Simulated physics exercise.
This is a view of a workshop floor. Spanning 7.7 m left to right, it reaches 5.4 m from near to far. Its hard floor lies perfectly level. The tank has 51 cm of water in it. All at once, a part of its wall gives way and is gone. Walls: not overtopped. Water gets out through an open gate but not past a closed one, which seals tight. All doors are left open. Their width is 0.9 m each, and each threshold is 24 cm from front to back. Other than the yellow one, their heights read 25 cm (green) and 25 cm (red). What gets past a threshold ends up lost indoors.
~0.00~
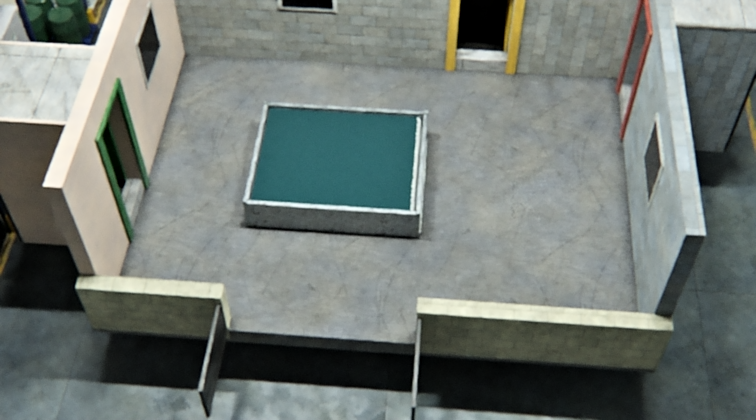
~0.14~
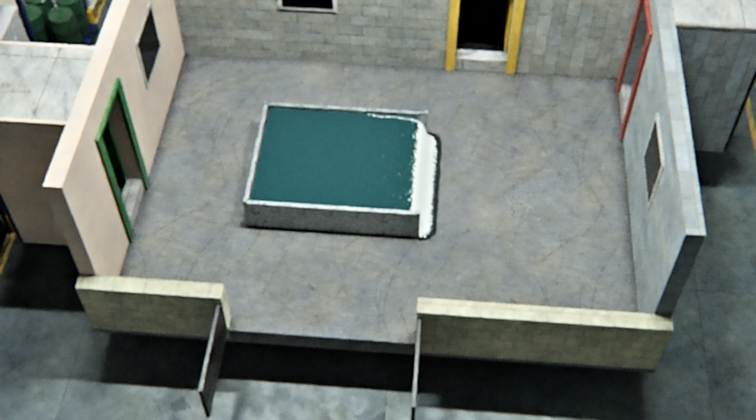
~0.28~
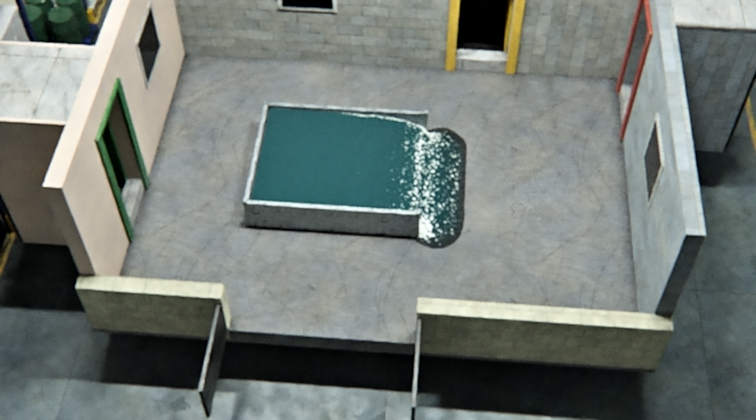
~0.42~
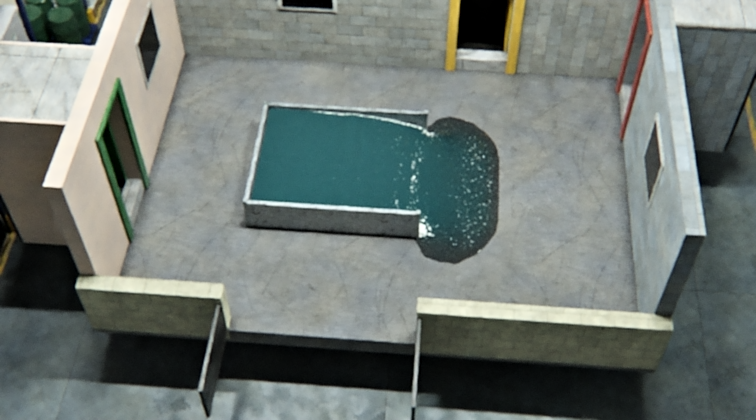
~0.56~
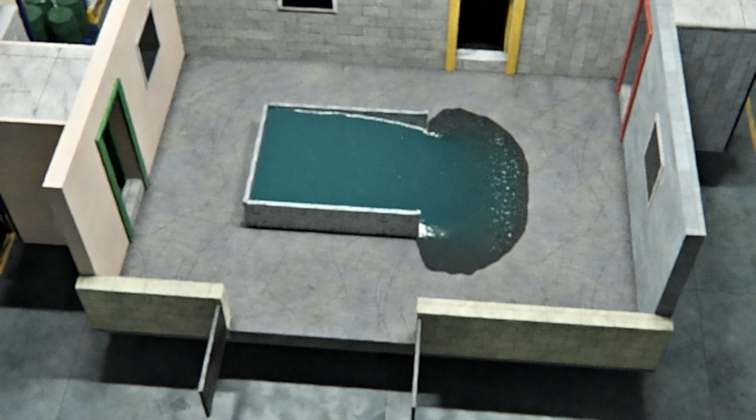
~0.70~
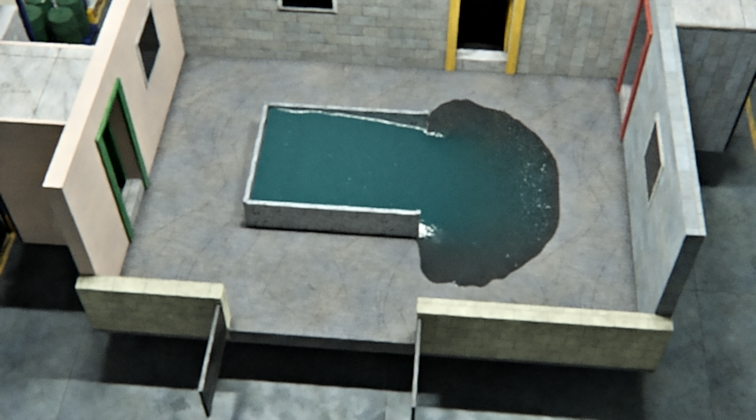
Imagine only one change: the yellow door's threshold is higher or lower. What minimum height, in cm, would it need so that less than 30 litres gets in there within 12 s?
About 5 cm.
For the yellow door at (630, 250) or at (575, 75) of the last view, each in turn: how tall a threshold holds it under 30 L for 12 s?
In turn: About 18 cm, about 17 cm.
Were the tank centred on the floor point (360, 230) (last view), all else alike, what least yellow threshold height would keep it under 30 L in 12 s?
Then roughly 7.5 cm.
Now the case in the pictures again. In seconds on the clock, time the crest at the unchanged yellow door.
Peak time: About 4.5 s.
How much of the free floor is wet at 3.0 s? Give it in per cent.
Roughly 40 percent of the floor is wet.
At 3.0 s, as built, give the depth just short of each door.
Reading in centimetres: Yellow = 3, green = 0, red = 24.
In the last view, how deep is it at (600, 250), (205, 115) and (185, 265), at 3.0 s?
Taking the spots in order: About 17, 0 and 0 centimetres.
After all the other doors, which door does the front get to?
Answer: Green door.
After 1.4 s water covers 35 % of the floor, deepest (22 cm) near (426, 211); it has not reached the yellow door.
After 3.0 s water covers 40 % of the floor, deepest (32 cm) near (631, 334); 3 cm at the yellow door, 0 litres in over its 26 cm threshold.
After 12.0 s water covers 100 % of the floor, deepest (13 cm) near (247, 190); 5 cm at the yellow door, 0 litres in over its 26 cm threshold.
At the yellow door as built, the water arrived by 1.9 s and peaked near 11 cm at 4.4 s.
With a threshold of 4.5 cm, 42 litres would have come in within the 12 s; with 6.5 cm, 14 litres. So under 30 litres takes about 5 cm.
